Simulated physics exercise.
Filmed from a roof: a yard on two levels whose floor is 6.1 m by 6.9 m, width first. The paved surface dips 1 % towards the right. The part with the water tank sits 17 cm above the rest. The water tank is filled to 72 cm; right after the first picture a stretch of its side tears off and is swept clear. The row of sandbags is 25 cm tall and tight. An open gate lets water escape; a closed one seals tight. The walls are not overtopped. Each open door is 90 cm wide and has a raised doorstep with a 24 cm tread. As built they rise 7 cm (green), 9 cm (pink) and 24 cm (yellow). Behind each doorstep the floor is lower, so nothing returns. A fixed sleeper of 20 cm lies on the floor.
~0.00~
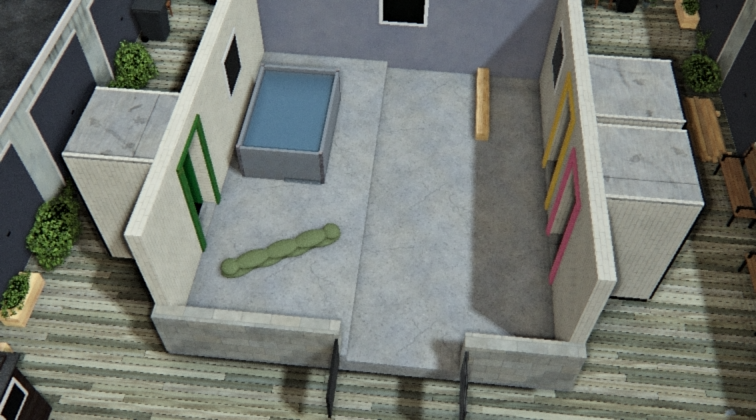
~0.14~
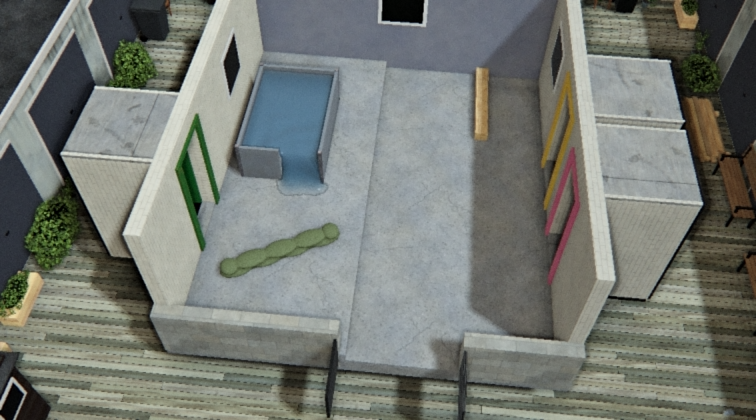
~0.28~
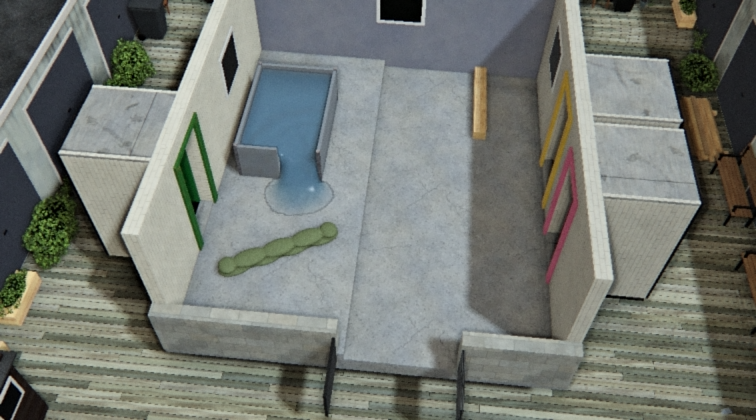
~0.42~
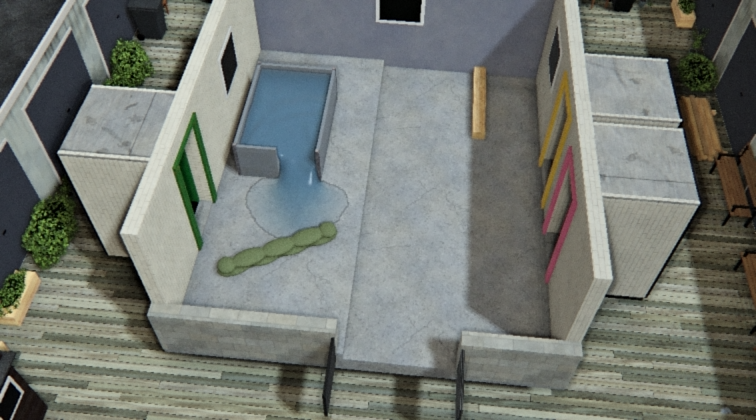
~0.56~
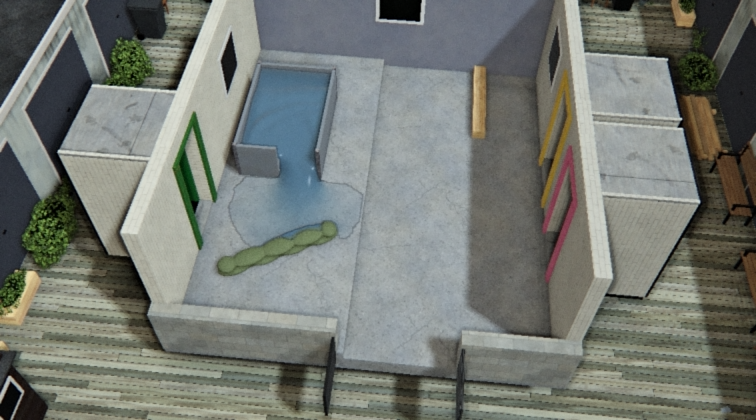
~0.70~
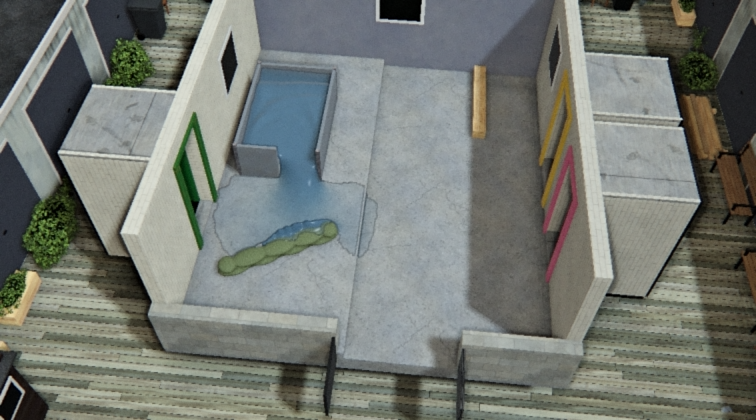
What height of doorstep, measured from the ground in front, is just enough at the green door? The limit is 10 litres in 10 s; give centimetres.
At least 26 cm or so.
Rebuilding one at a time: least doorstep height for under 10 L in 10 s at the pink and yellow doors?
Roughly 12.0 cm at pink and 5.5 cm at yellow.
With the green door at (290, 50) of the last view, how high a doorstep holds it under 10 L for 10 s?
Roughly 8.0 cm.
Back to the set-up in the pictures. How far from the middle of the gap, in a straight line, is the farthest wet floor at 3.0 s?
About 5.6 m.
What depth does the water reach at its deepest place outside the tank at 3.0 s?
Up to some 28 cm.
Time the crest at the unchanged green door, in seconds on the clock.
Around 3.2 s.
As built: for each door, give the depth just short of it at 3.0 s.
Depths in cm: Green 17, pink 11, yellow 0.
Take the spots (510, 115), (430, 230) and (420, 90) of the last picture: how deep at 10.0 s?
Roughly 7, 2 and 1 cm, in turn.
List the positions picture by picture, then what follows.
The first picture shows the water tank at (291, 110) is whole and still, 72 cm deep; the green door at (200, 188) is dry.
In the second picture, the front is at (286, 192), 0.3 m from the gap at (300, 169); 0.2 m2 of floor is wet, 72 cm left at the back.
In the third picture, water pours out at (299, 170) and has run 0.8 m, to (286, 212); about 10 cm deep outside, 72 cm at the back.
In the fourth picture, the front is at (279, 235), 1.4 m from the gap at (298, 170); 1.7 m2 of floor is wet, 72 cm left at the back.
In the fifth picture, the front is at (262, 250), 1.7 m from the gap at (298, 169); 2.7 m2 of floor is wet, 71 cm left at the back.
In the sixth picture, the gap is at (299, 169), the front 2.0 m out at (237, 257); the back of the water tank holds 66 cm; the green door at (197, 186), 1.9 m from the gap, is still 0.2 m from the nearest water.
After 1.4 s water covers 20 % of the floor, deepest (42 cm) near (307, 235); 6 cm at the green door, 0 litres in over its 7 cm doorstep.
After 3.0 s water covers 45 % of the floor, deepest (28 cm) near (200, 250); 17 cm at the green door, 88 litres in over its 7 cm doorstep.
After 10.0 s water covers 70 % of the floor, deepest (15 cm) near (531, 101); 8 cm at the green door, 275 litres in over its 7 cm doorstep.
At the green door as built, the water arrived by 0.8 s and peaked near 17 cm at 3.2 s.
With a doorstep of 21.5 cm, 25 litres would have come in within the 10 s; with 29 cm, 4 litres. So under 10 litres takes about 26 cm.
